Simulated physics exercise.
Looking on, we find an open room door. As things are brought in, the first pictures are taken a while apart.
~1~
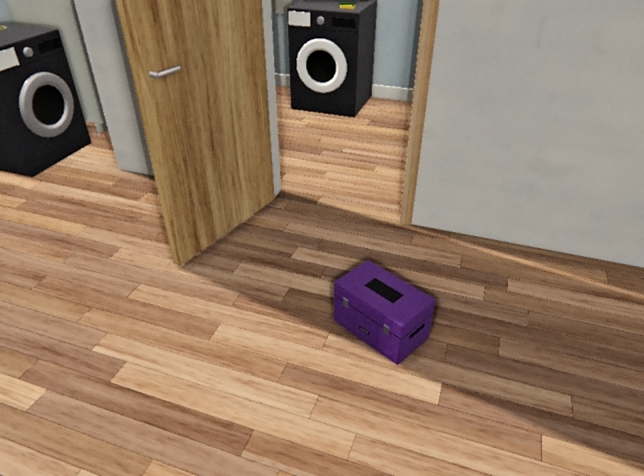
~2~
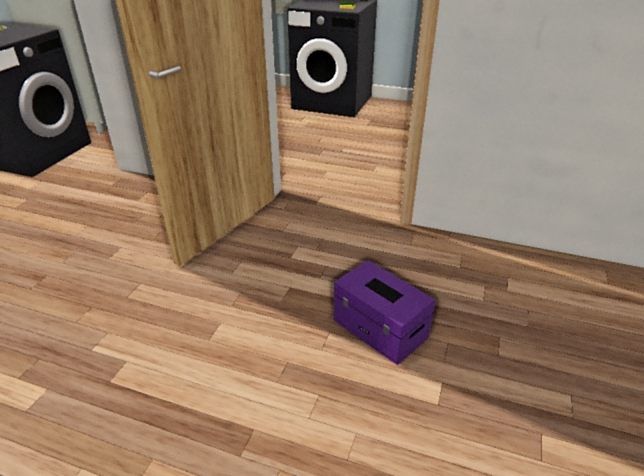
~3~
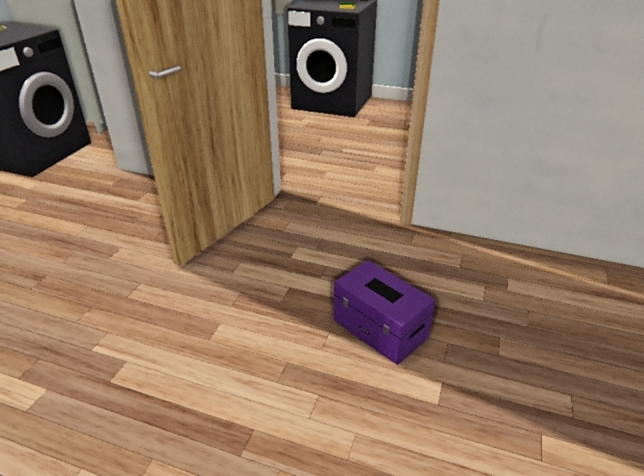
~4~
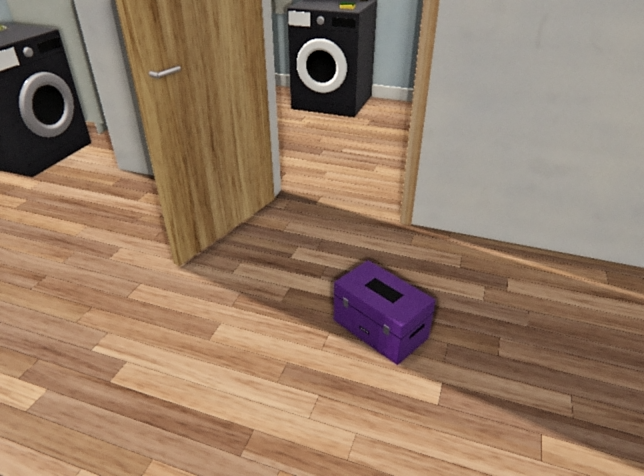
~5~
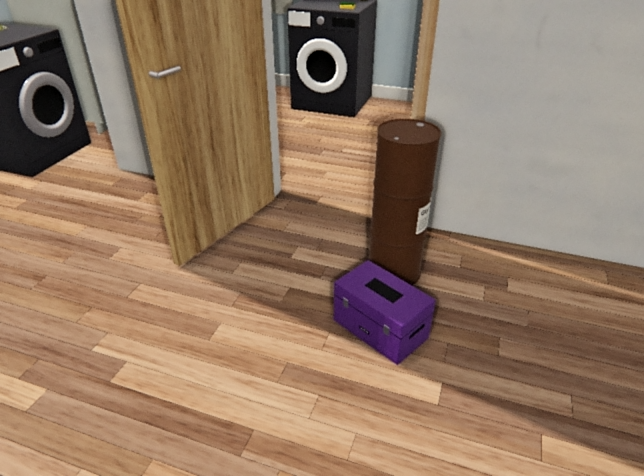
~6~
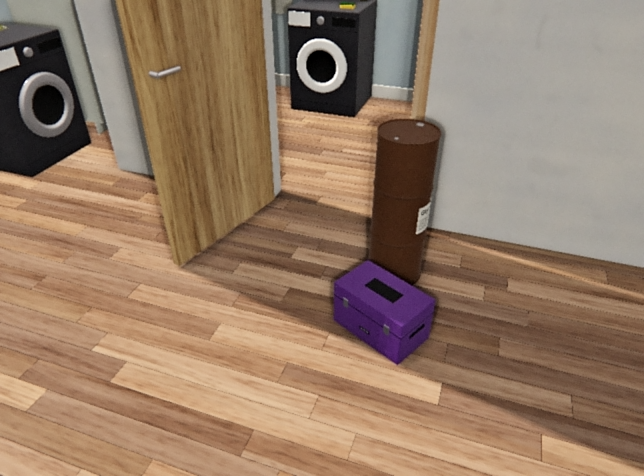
A brown drum appears behind the purple toolbox while the open door stays still.
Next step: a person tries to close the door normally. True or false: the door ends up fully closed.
True.
Then, 1.00 s after the last picture, door at 70°.
Then, 1.70 s after the last picture, door at 35°.
At rest, door at 0°; both in place. Seen from the same camera at the end, brown drum near (401, 208).
